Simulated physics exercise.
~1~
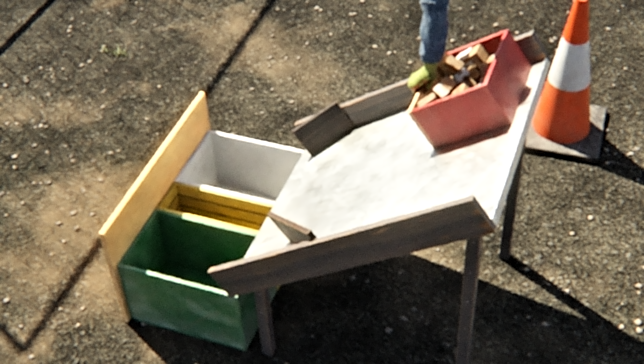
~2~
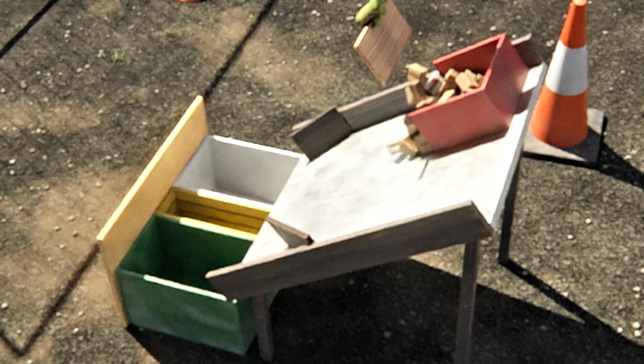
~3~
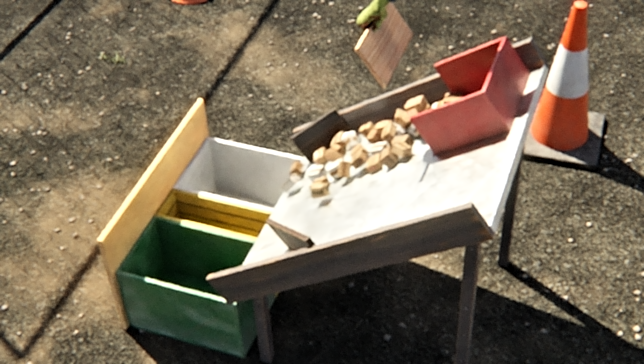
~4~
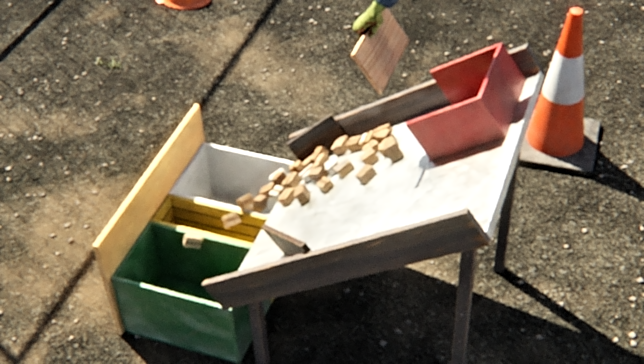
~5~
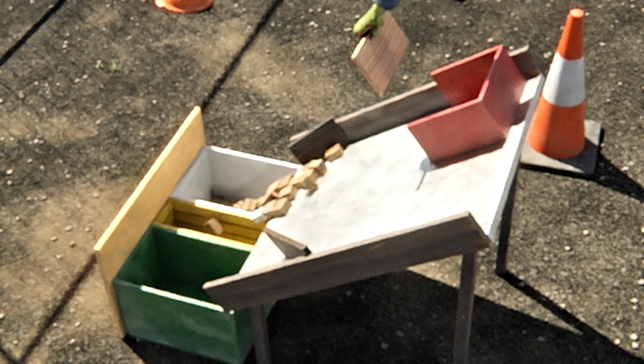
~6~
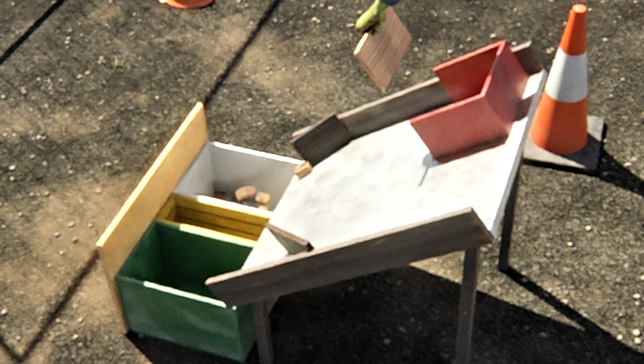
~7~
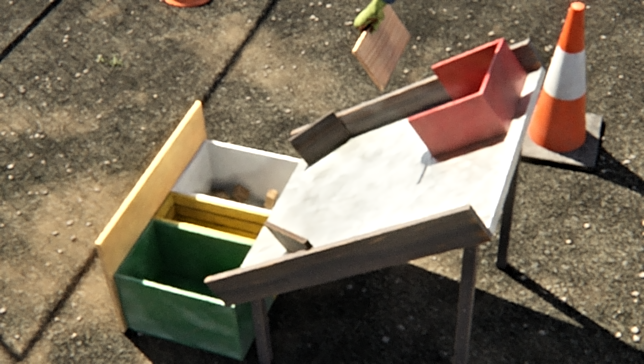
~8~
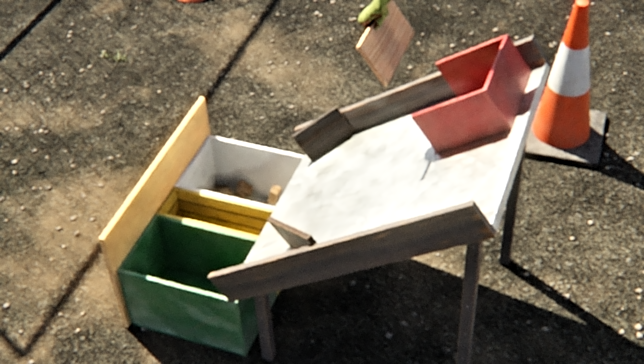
In the video, a gloved hand lifts a wooden gate from a red pen atop a sloped table, and small wooden blocks slide down between angled boards, mostly dropping into the white tub, with a few going toward the yellow and green totes, leaving the slope empty.
